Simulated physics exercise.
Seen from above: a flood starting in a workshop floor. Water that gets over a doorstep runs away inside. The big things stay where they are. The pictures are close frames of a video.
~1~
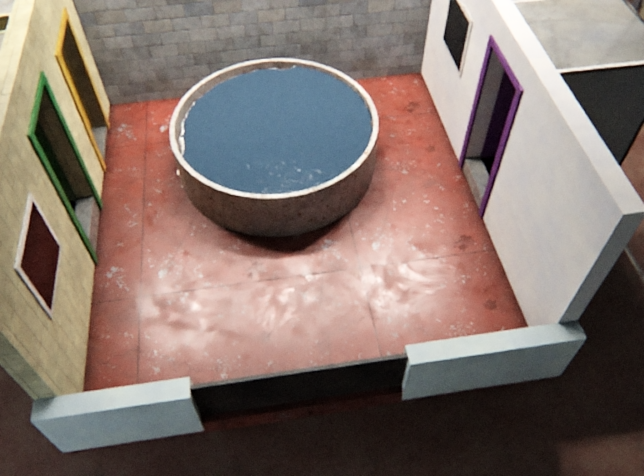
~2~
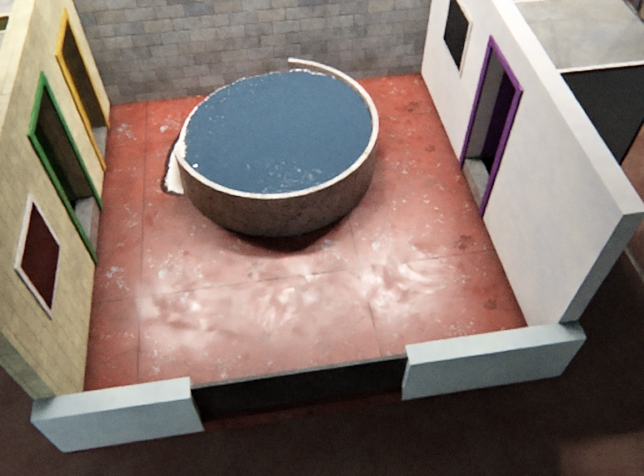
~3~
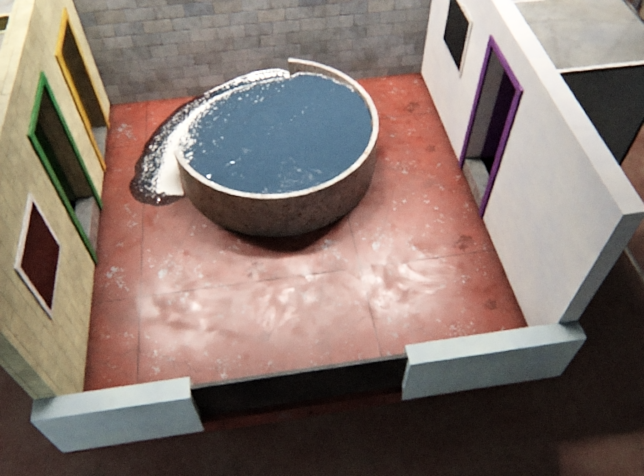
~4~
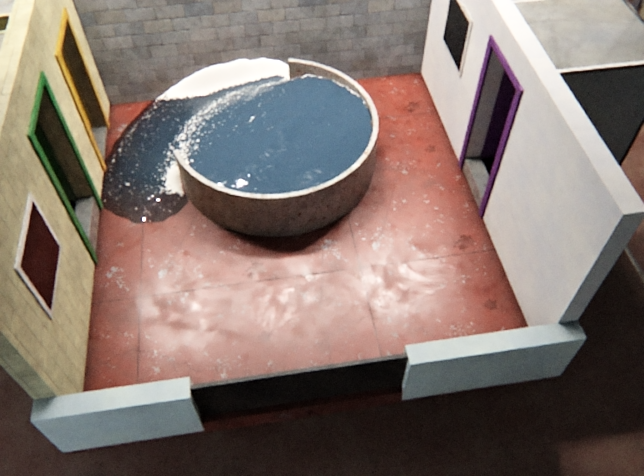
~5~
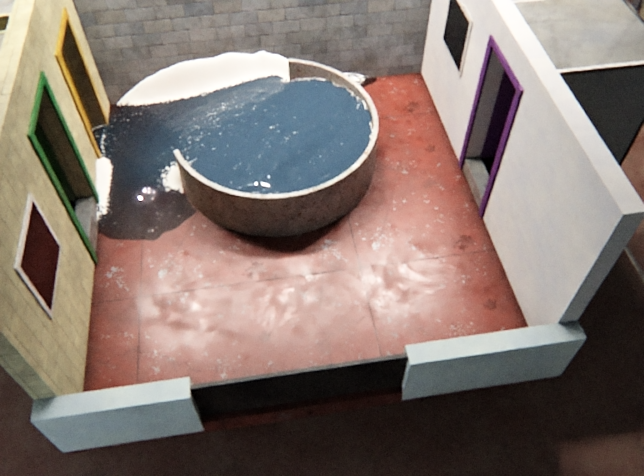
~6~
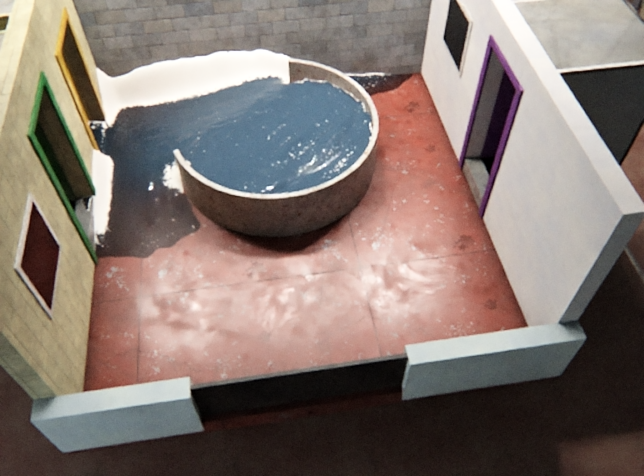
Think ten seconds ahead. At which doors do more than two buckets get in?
One by one: The green door admits no more than that; the yellow door lets in a lot; the purple door admits no more than that.
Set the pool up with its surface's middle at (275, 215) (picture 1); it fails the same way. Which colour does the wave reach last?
Last comes the purple door.
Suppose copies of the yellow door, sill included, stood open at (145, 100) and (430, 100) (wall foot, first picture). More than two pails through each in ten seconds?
One after the other: Takes more, lets more in.
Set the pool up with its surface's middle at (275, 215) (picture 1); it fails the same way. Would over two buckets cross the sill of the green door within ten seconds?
In short: The green door passes that mark.
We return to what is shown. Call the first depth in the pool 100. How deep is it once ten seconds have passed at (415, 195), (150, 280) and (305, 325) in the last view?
Roughly 16, 8 and 16 per cent, in turn.
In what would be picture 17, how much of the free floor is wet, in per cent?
About 50 per cent.
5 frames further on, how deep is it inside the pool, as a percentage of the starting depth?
Near 58 in a hundred.
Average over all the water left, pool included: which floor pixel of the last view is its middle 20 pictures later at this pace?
Roughly at (238, 180).
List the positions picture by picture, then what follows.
In the first picture, the round tank at (275, 125) is whole and still.
In the second picture, the front is at a hidden place, out from the gap on the round tank's far side.
In the third picture, the front is at a hidden place, out from the gap on the round tank's far side.
In the fourth picture, the front is at a hidden place, out from the gap on the round tank's far side.
In the fifth picture, water pours out on the round tank's far side and has run to (370, 79).
In the sixth picture, the front is at (406, 75), out from the gap on the round tank's far side.
A moment on, water covers 30 % of the floor; the green door wet at the sill, nothing in, the yellow door far over two buckets in, the purple door not reached.
Next, water covers 50 % of the floor; the green door wet at the sill, nothing in, the yellow door far over two buckets in, the purple door wet at the sill, nothing in.
Then, water covers 85 % of the floor; the green door wet at the sill, nothing in, the yellow door far over two buckets in, the purple door wet at the sill, nothing in.
Later, water covers 100 % of the floor; the green door wet at the sill, nothing in, the yellow door far over two buckets in, the purple door wet at the sill, nothing in.
In the end, water covers 100 % of the floor; the green door wet at the sill, nothing in, the yellow door far over two buckets in, the purple door wet at the sill, nothing in.
